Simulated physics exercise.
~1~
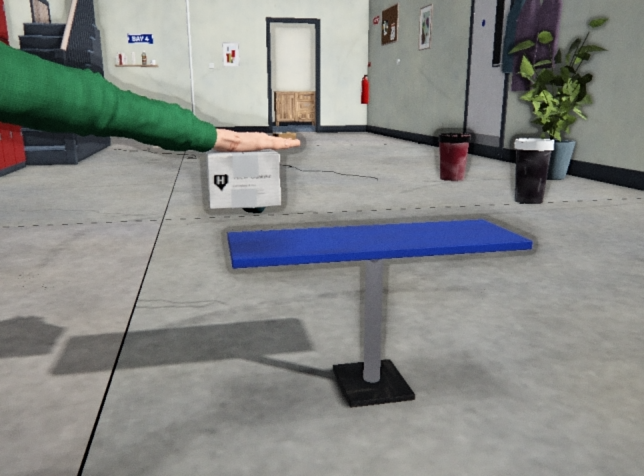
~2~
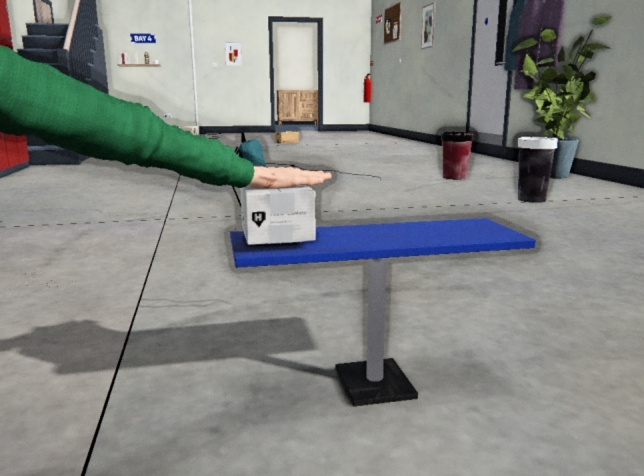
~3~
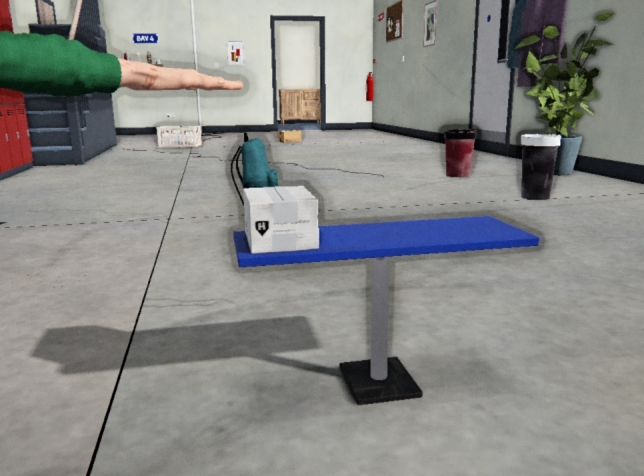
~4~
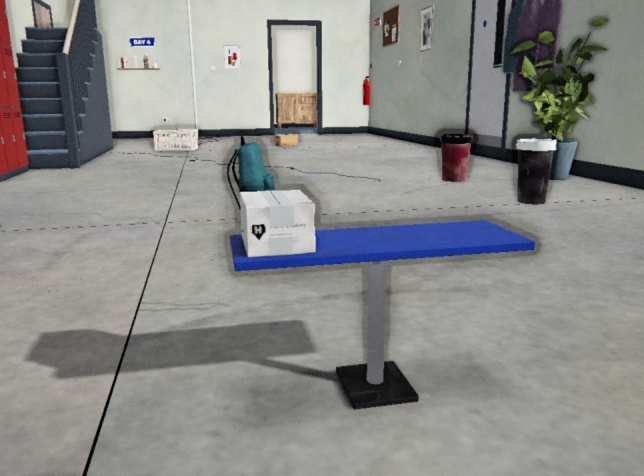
We see a green-sleeved hand bring a white box over to a blue side table and set it down on the left end of the top, then let go and withdraw to the left, leaving the box resting there and the table standing steady.
